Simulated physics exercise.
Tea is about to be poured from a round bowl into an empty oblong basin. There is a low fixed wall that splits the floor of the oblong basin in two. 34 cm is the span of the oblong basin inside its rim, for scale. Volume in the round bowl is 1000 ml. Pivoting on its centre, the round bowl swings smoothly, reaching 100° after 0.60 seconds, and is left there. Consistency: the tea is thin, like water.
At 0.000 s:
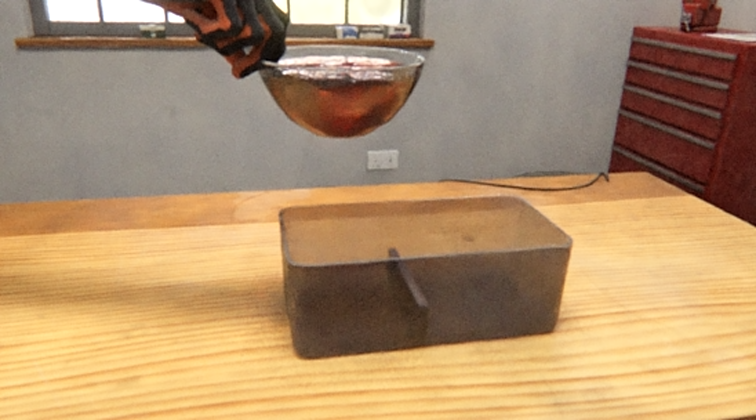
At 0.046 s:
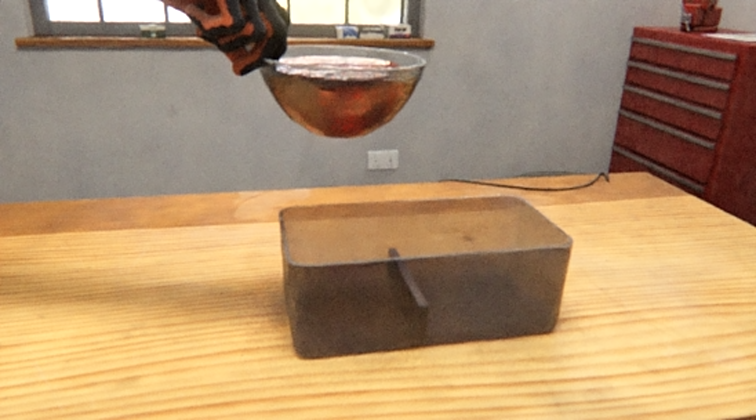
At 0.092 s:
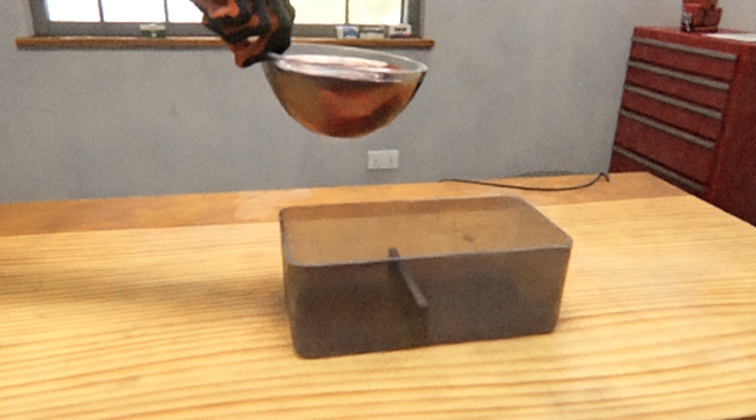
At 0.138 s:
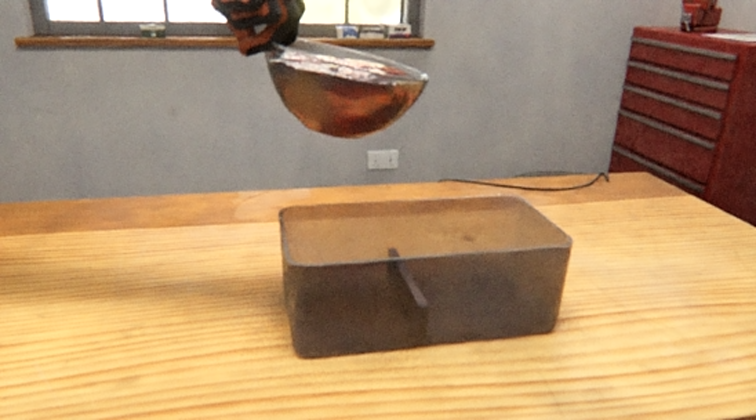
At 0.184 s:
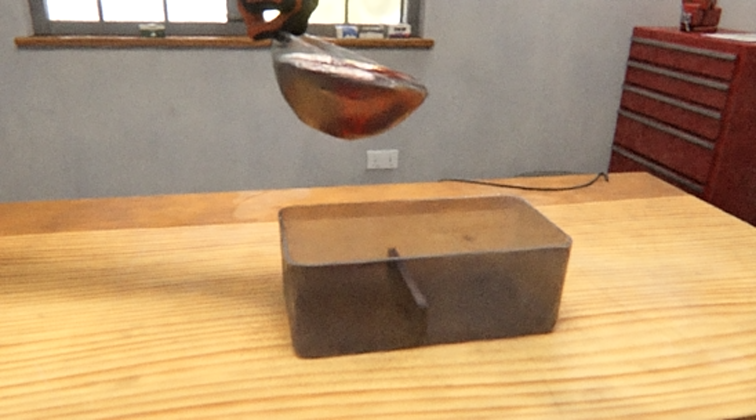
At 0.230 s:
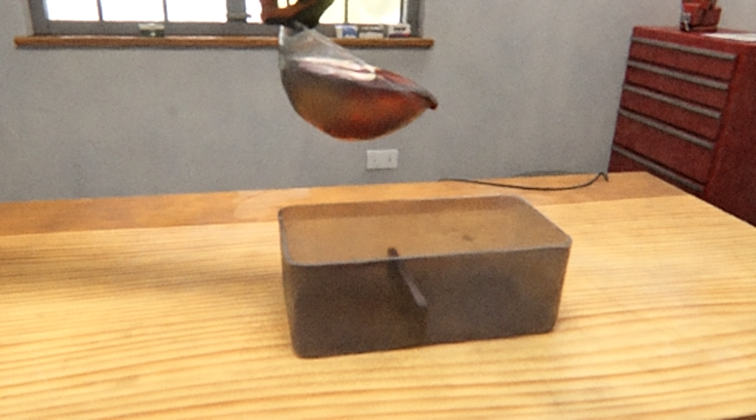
In a workshop, a dark gripper held a clear round bowl of reddish-brown tea above an empty oblong basin on a wooden table, then steadily tilted it down to the right until tea reached its lip.
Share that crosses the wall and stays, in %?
79 %.
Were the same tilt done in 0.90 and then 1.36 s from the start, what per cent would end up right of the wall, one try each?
90 per cent first, 95 per cent second.
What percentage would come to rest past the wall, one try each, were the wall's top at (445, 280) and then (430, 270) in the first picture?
45 then 60 %.
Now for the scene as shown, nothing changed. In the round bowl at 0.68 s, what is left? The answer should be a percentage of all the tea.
Around 0 in a hundred.
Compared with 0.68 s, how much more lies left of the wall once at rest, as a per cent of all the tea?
Near 8 percent, more or less.
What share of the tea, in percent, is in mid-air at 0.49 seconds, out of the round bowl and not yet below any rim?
Near 46 per cent at that time.
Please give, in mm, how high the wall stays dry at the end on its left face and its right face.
Left: Roughly 42 mm; right: Roughly 22 mm.
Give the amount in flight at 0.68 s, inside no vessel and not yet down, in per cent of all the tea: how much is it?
About 16 percent.
After 0.49 s the tilt is 92° and 11 per cent is still to pour, 0 is left of the wall and 43 right of it.
After 0.68 s the tilt is 100° and 0 per cent is still to pour, 9 is left of the wall and 74 right of it.
After 0.88 s the tilt is 100° and 0 per cent is still to pour, 14 is left of the wall and 82 right of it.
After 1.10 s the tilt is 100° and 0 per cent is still to pour, 17 is left of the wall and 80 right of it.
In the end 17 per cent lies left of the wall, 79 right of it and 4 outside.
